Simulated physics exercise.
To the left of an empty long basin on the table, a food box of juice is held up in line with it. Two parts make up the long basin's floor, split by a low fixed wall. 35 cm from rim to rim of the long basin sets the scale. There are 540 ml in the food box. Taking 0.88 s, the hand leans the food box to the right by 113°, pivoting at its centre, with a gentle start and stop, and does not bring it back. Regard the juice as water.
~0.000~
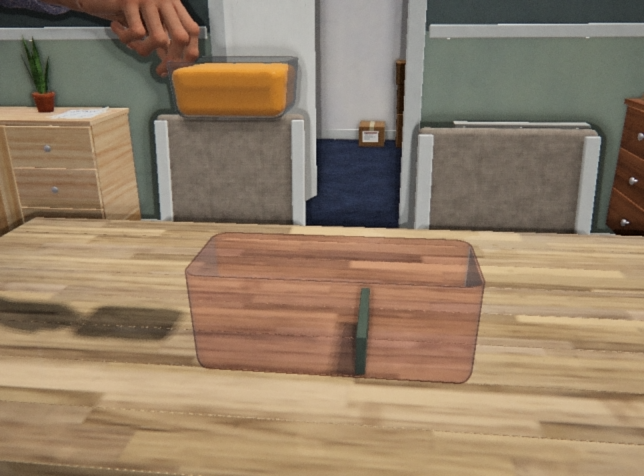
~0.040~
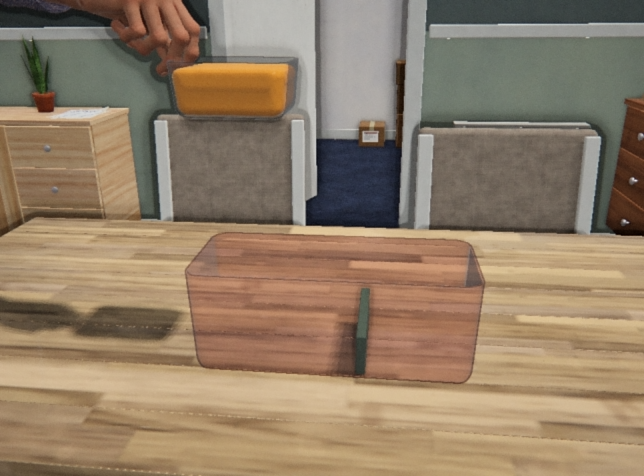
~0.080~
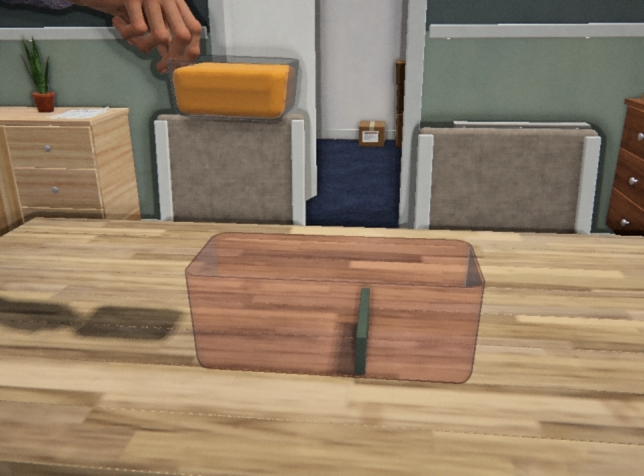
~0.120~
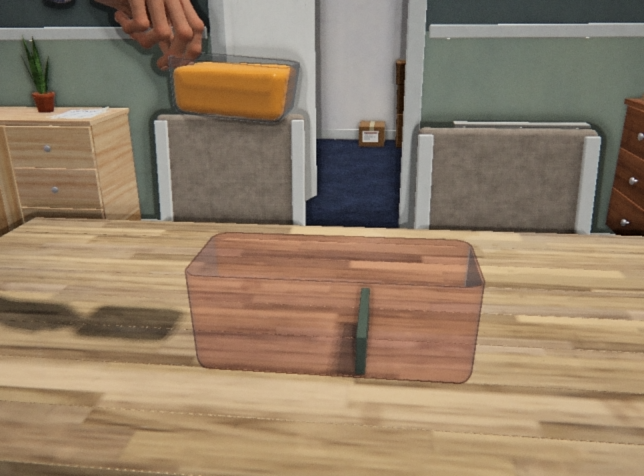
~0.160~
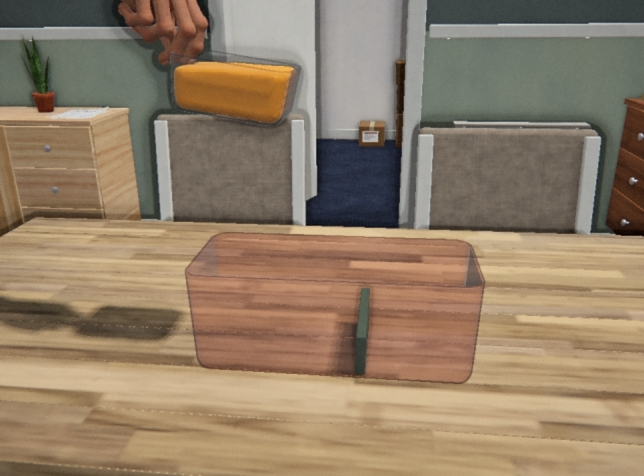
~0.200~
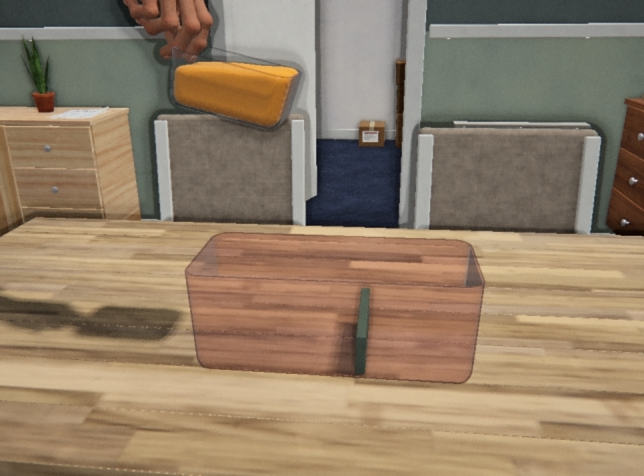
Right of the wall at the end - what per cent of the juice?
Near 49 per cent.
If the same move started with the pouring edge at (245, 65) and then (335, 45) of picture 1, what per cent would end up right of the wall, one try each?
It comes to 5 per cent, and then 75 per cent.
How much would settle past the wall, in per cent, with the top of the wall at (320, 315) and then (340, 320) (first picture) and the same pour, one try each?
The first try gives 80 percent and the second 75 percent.
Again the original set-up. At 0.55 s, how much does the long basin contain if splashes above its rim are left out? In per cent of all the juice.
Near 14 in a hundred.
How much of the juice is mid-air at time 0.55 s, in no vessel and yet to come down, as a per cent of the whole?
Close to 60 in a hundred.
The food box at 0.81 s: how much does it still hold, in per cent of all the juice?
2 %.
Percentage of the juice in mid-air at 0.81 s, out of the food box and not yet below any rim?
8 in a hundred, give or take.
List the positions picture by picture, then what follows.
In the first picture, it leans 0°; its right rim is at (292, 62); the juice meets the walls at (185, 68) and (291, 69); the long basin's rim runs from (201, 253) to (477, 264); the wall's top is at (363, 312).
In the second picture, it leans 1°; its right rim is at (293, 62); the juice meets the walls at (185, 68) and (292, 69).
In the third picture, it leans 2°; its right rim is at (293, 64); the juice meets the walls at (185, 67) and (292, 69).
In the fourth picture, it leans 5°; its right rim is at (294, 67); the juice meets the walls at (186, 66) and (293, 70).
In the fifth picture, it leans 9°; its right rim is at (295, 71); the juice meets the walls at (186, 66) and (294, 72).
In the sixth picture, it leans 14°; its right rim is at (296, 77); the juice meets the walls at (187, 66) and (296, 72).
By 0.55 s the tilt is 79° and 26 per cent is still to pour, 7 is left of the wall and 8 right of it.
By 0.81 s the tilt is 111° and 2 per cent is still to pour, 39 is left of the wall and 49 right of it.
By 1.09 s the tilt is 113° and 0 per cent is still to pour, 48 is left of the wall and 49 right of it.
By 1.38 s the tilt is 113° and 0 per cent is still to pour, 47 is left of the wall and 49 right of it.
At rest 47 per cent lies left of the wall, 49 right of it and 3 outside.
